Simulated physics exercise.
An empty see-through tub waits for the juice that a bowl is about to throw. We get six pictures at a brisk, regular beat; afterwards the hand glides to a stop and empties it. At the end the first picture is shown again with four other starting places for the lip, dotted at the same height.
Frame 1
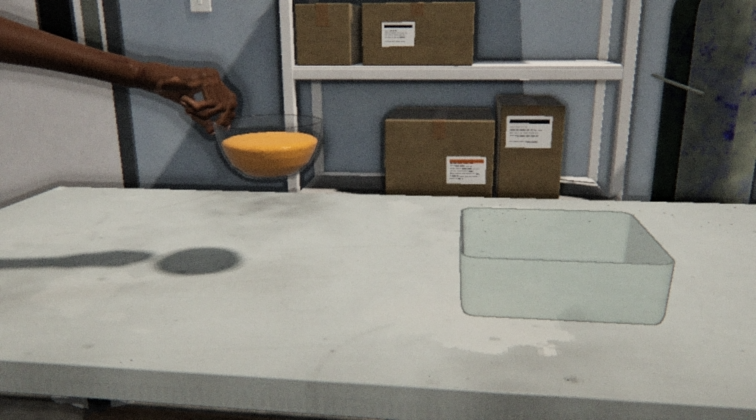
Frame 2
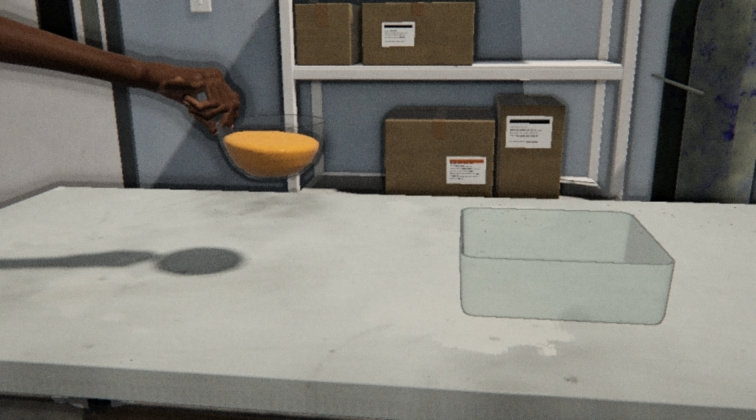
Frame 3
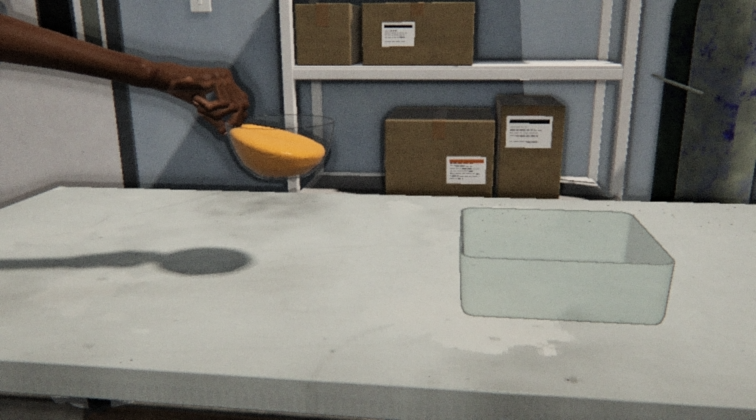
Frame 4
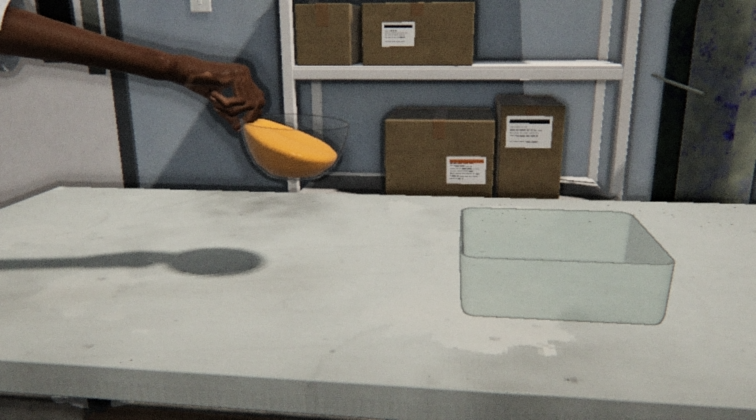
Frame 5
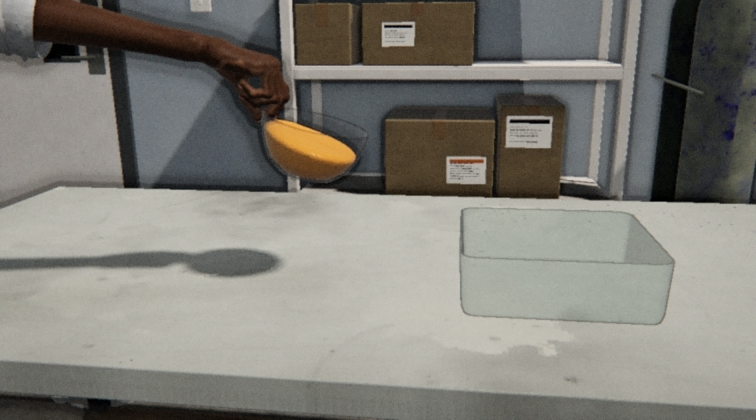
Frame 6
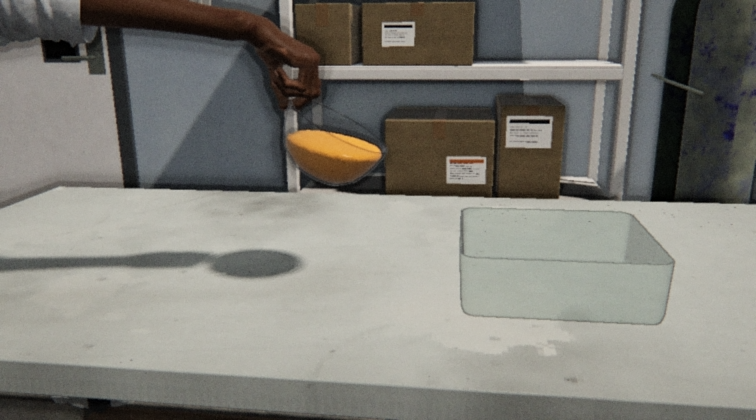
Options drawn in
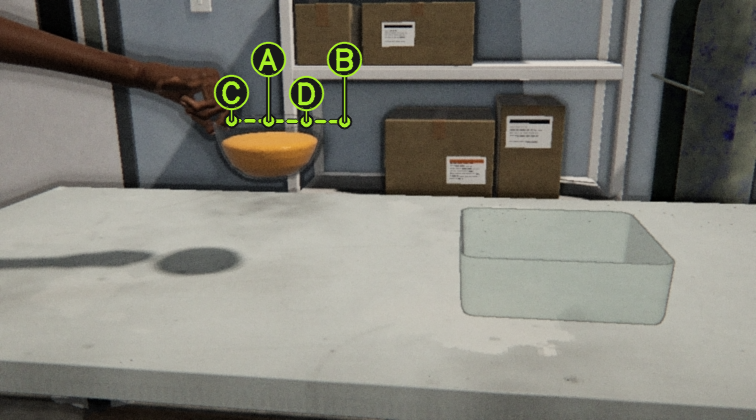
In a room with boxes on shelves, a hand held a clear bowl of orange juice above a pale table, then moved it right toward an empty see-through tub, tilting it as the juice sloshed inside.
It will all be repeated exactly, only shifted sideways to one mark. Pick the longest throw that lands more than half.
Place B.
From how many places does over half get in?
One of them.
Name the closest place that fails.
Place D.
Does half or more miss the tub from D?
Yes, that goes wrong.
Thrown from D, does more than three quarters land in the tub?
No, it does not.
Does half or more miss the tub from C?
Yes, that goes wrong.
On the marked copy, A at (268, 121); B at (344, 121); C at (231, 120); D at (306, 121).
If A is chosen, about 0 % lands in the tub, 99 % falls short.
If B is chosen, about 70 % lands in the tub, 19 % falls short and 10 % goes beside or beyond.
If C is chosen, about 0 % lands in the tub, 100 % falls short.
If D is chosen, about 26 % lands in the tub, 70 % falls short and 4 % goes beside or beyond.
